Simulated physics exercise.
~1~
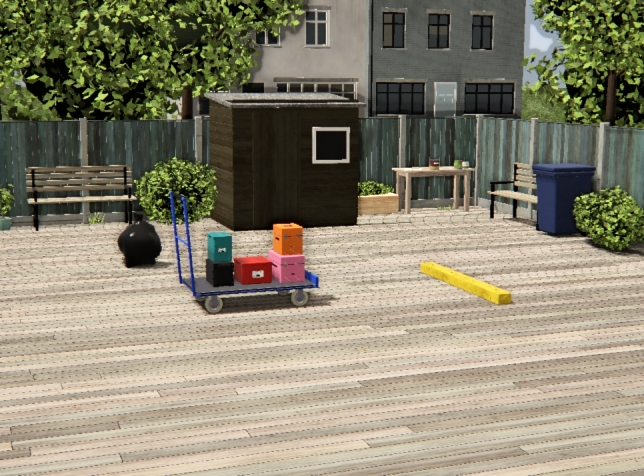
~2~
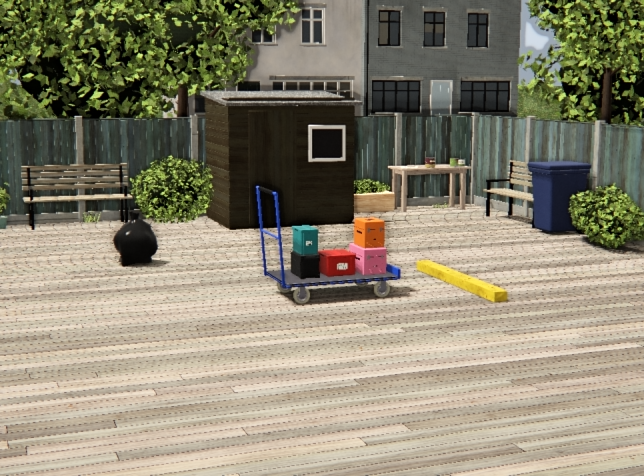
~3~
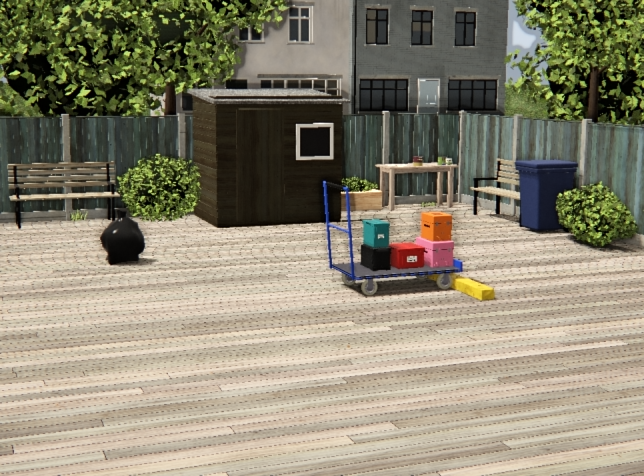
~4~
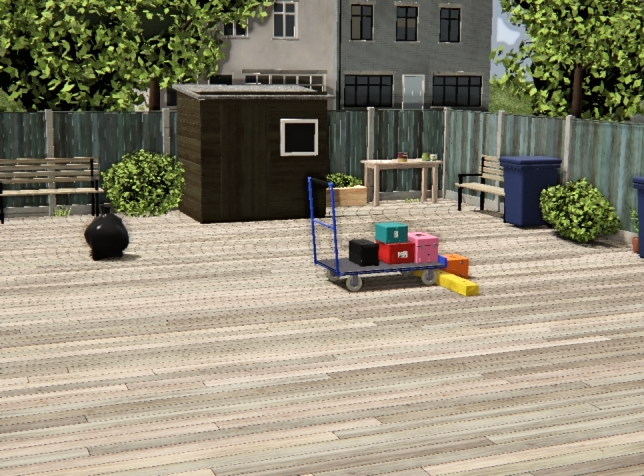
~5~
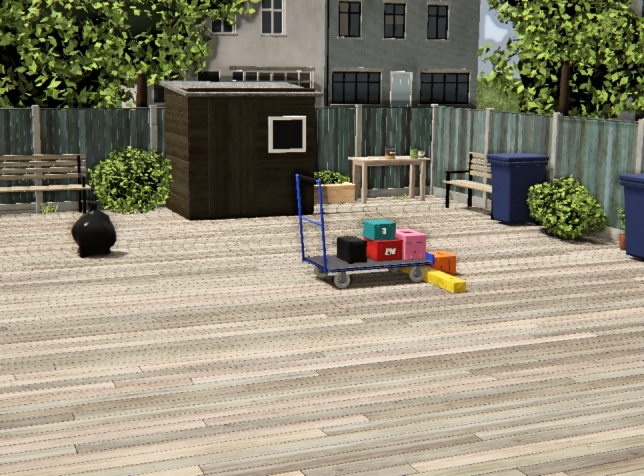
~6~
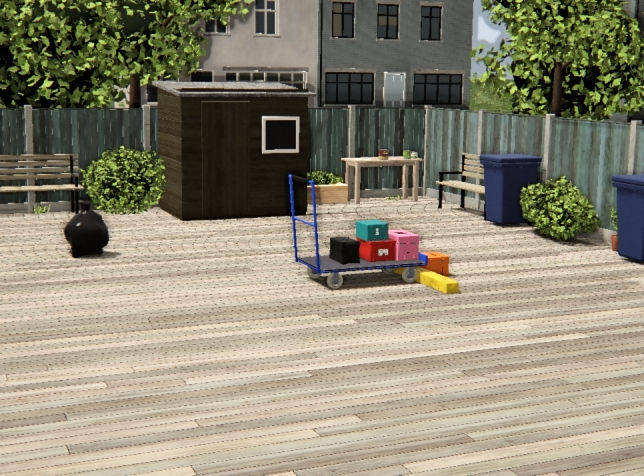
A blue goods trolley carrying five loose boxes rolled right across the deck and stopped at a yellow kerb, where the teal tote tipped onto its side atop the load and the orange toolbox toppled off the front, ending beside the kerb.
